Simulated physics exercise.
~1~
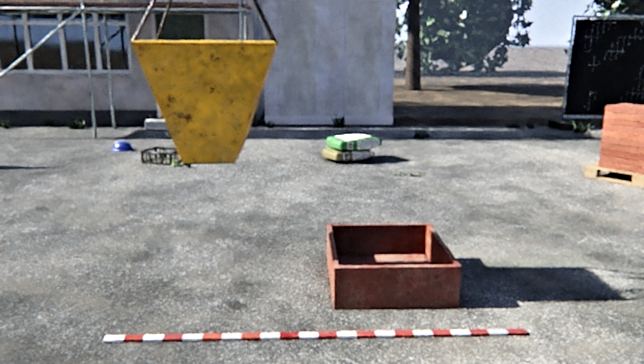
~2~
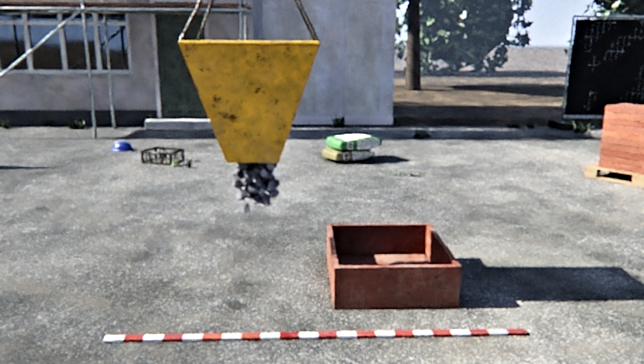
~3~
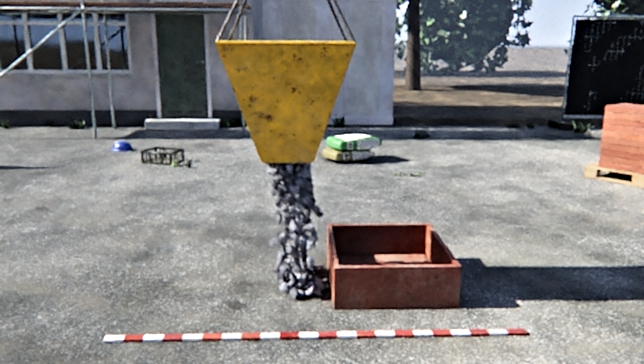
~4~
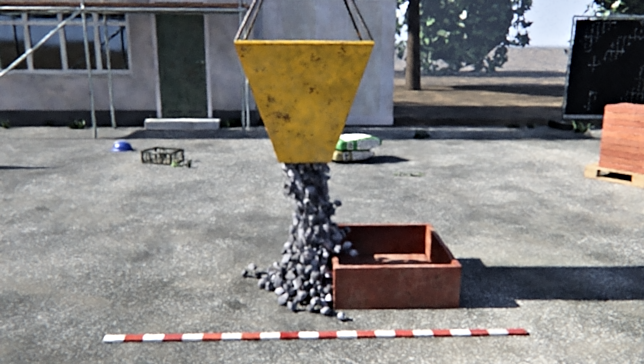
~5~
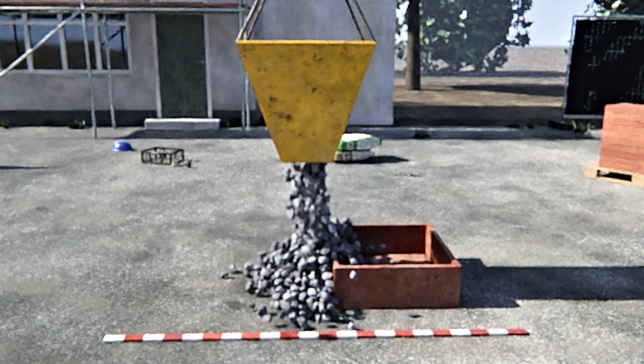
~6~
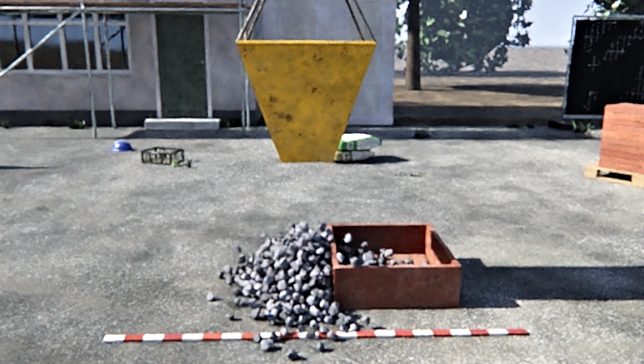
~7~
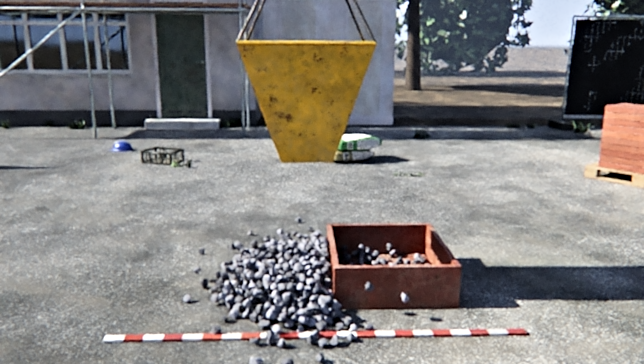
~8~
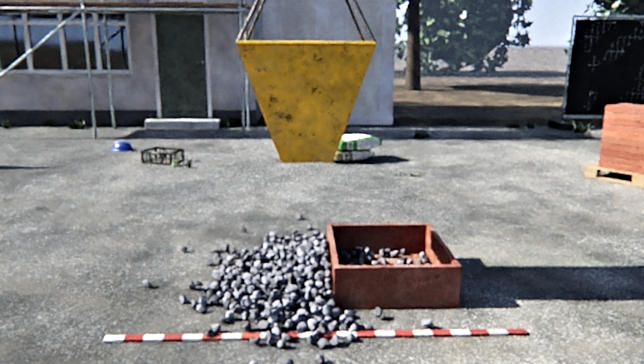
A yellow crane skip moved right across a paved yard, dropping grey stones from its bottom as it went, then stopped short of a reddish bin and emptied, leaving most stones heaped left of the bin and only a few inside.
